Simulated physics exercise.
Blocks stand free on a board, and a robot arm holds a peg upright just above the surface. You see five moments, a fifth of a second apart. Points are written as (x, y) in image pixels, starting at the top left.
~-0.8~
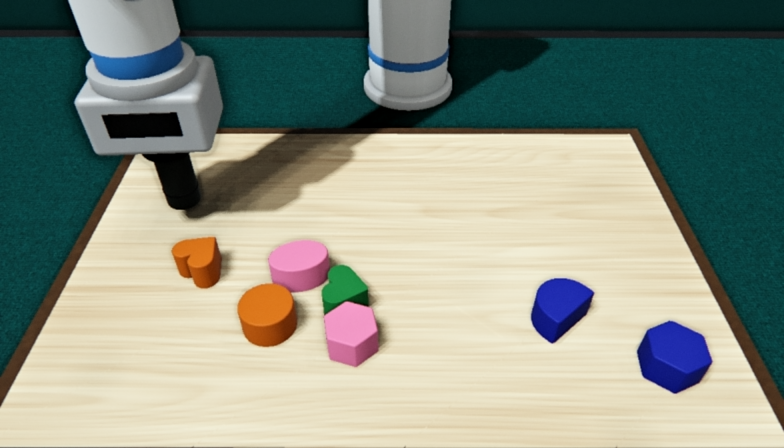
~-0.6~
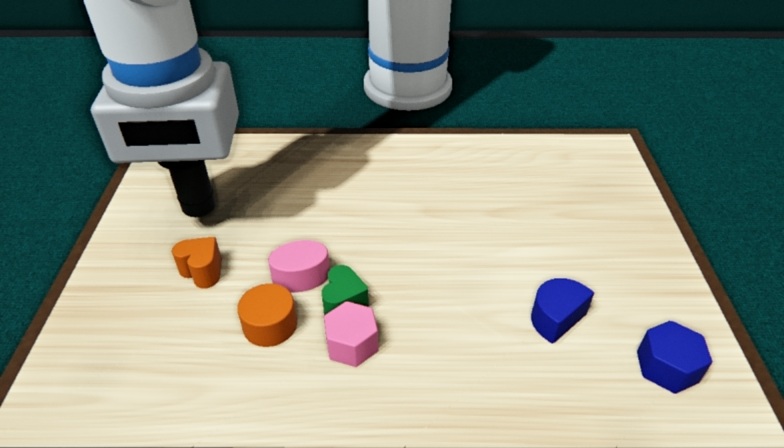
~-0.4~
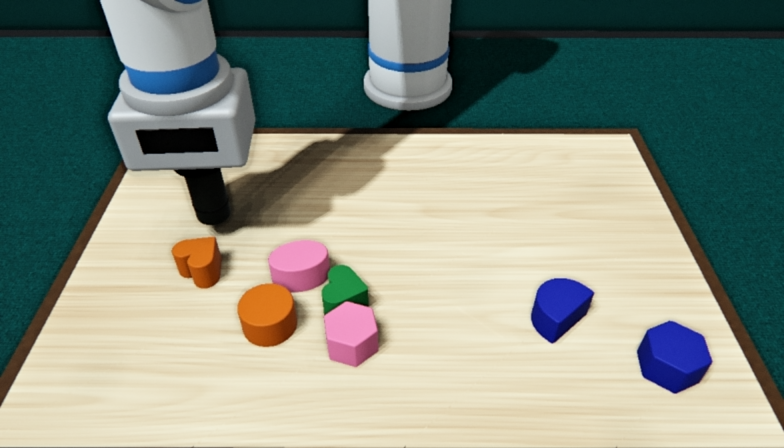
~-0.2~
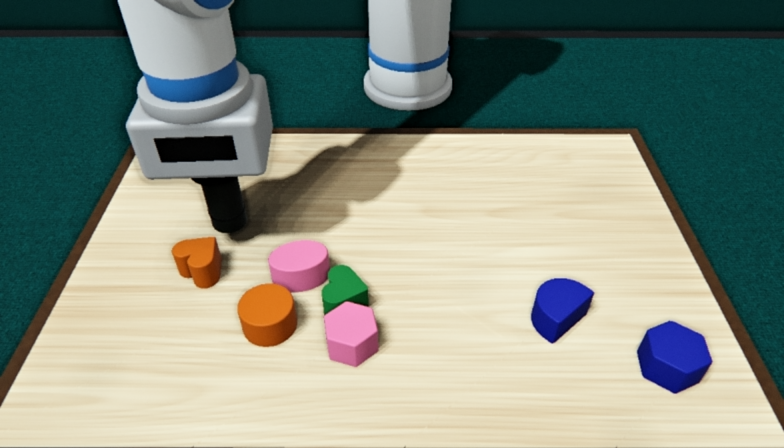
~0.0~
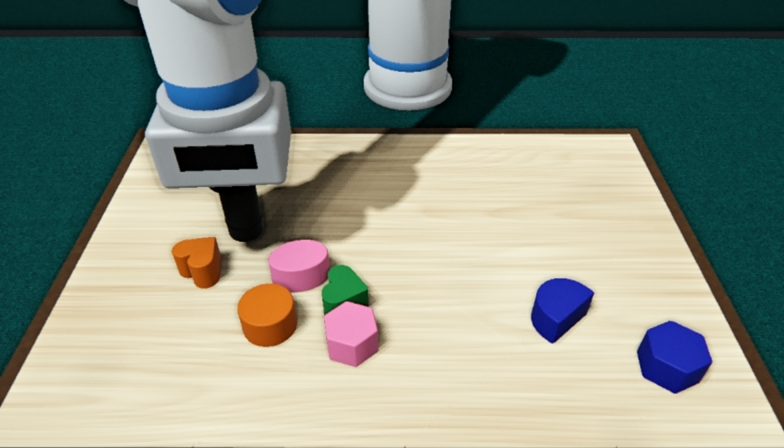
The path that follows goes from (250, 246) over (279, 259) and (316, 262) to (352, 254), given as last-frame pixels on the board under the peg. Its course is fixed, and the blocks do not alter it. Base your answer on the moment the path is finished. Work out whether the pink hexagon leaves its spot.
By the time the path is finished, it has hardly shifted at all.
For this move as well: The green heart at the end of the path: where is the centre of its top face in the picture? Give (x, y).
Roughly at (369, 289).
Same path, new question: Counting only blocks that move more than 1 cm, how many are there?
I predict two.
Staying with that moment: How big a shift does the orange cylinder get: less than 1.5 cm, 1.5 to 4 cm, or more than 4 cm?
The block winds up within 1.5 cm of where it is now.
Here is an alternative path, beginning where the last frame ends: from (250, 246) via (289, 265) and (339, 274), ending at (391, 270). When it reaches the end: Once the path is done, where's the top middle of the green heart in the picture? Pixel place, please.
In the picture, that point is around (396, 305).
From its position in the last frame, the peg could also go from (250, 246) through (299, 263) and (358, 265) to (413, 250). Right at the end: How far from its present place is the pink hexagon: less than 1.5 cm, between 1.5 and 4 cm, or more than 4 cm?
Distance: Less than 1.5 cm.
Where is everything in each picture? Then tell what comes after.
The first frame shows tip of the peg (185, 201), middles of tops, orange cylinder (265, 303), pink oval block (298, 254), green heart (343, 284), pink hexagon (350, 322).
The second frame shows peg (199, 208), nothing pushed.
The third frame shows peg (214, 215), nothing pushed.
The fourth frame shows peg (230, 223), nothing pushed.
The fifth frame shows peg (247, 231), orange cylinder (265, 303), pink oval block (298, 254), green heart (343, 284), pink hexagon (350, 322).
What follows on the original path. One third of the way, peg (277, 245); pink oval block (304, 257).
Two thirds of the way, peg (314, 247); pink oval block (342, 261); green heart (358, 288), turned 50° clockwise.
At the end, peg (351, 240); orange cylinder unmoved; pink oval block (364, 260), turned 20° clockwise; green heart (369, 289), turned 70° clockwise; pink hexagon unmoved.
